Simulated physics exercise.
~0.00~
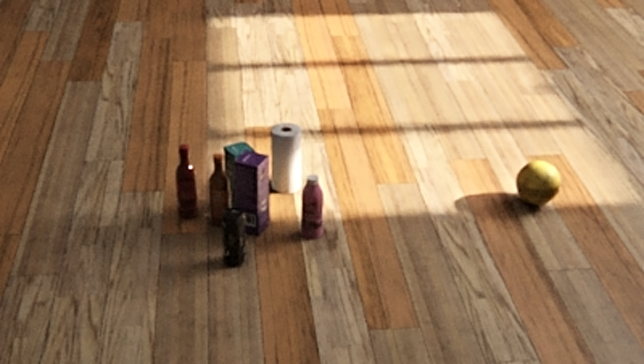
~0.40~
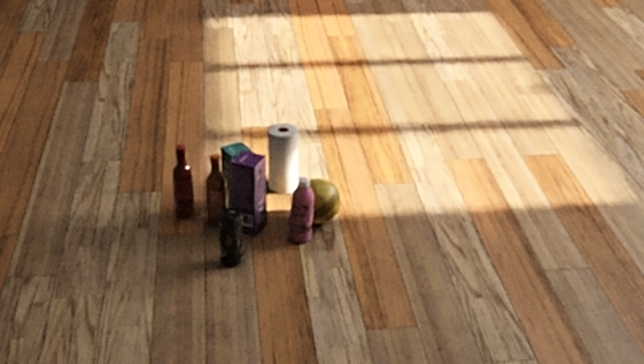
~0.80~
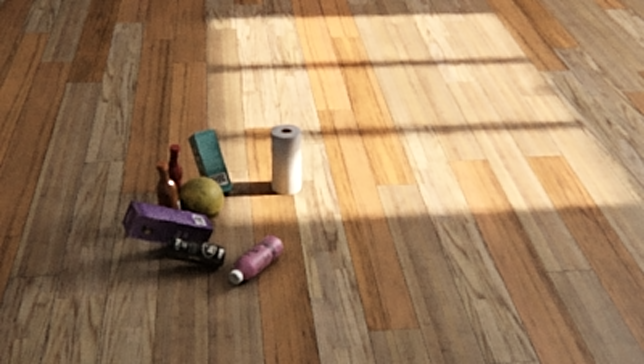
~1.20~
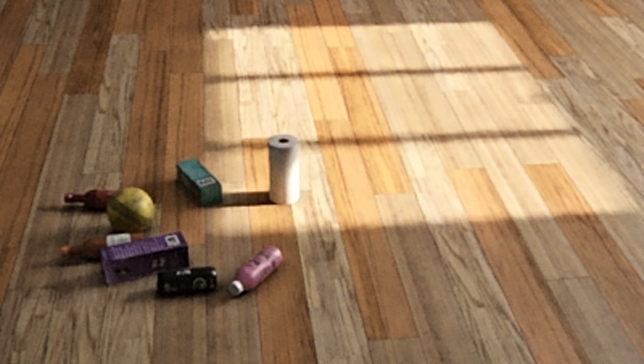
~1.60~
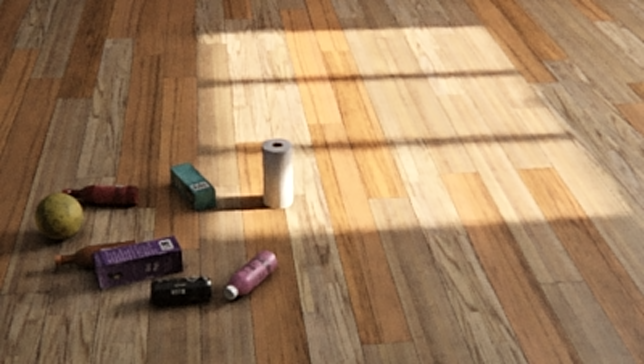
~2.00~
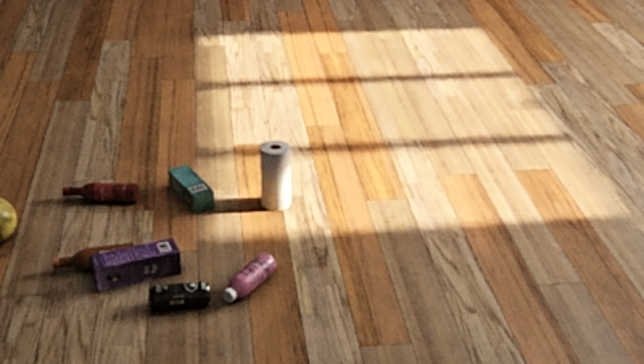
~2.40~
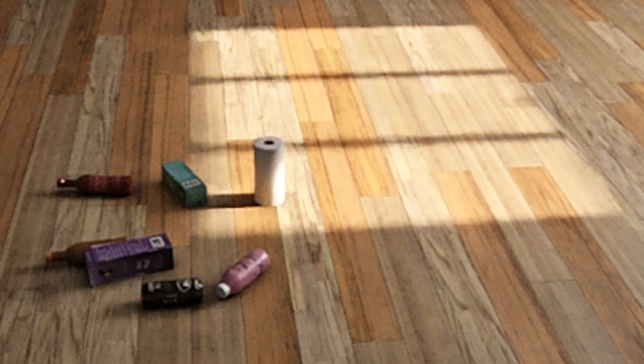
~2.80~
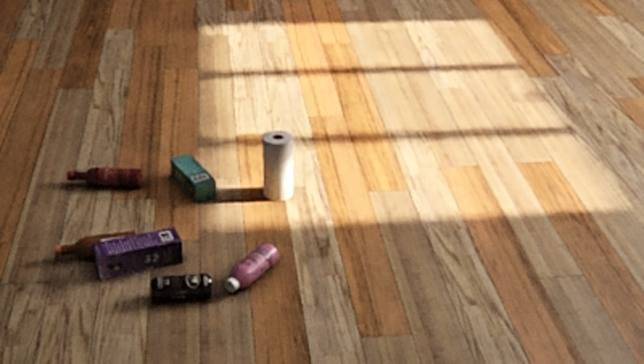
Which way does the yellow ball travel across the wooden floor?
The yellow ball rolls to the left, passing through the group of items and out of view.
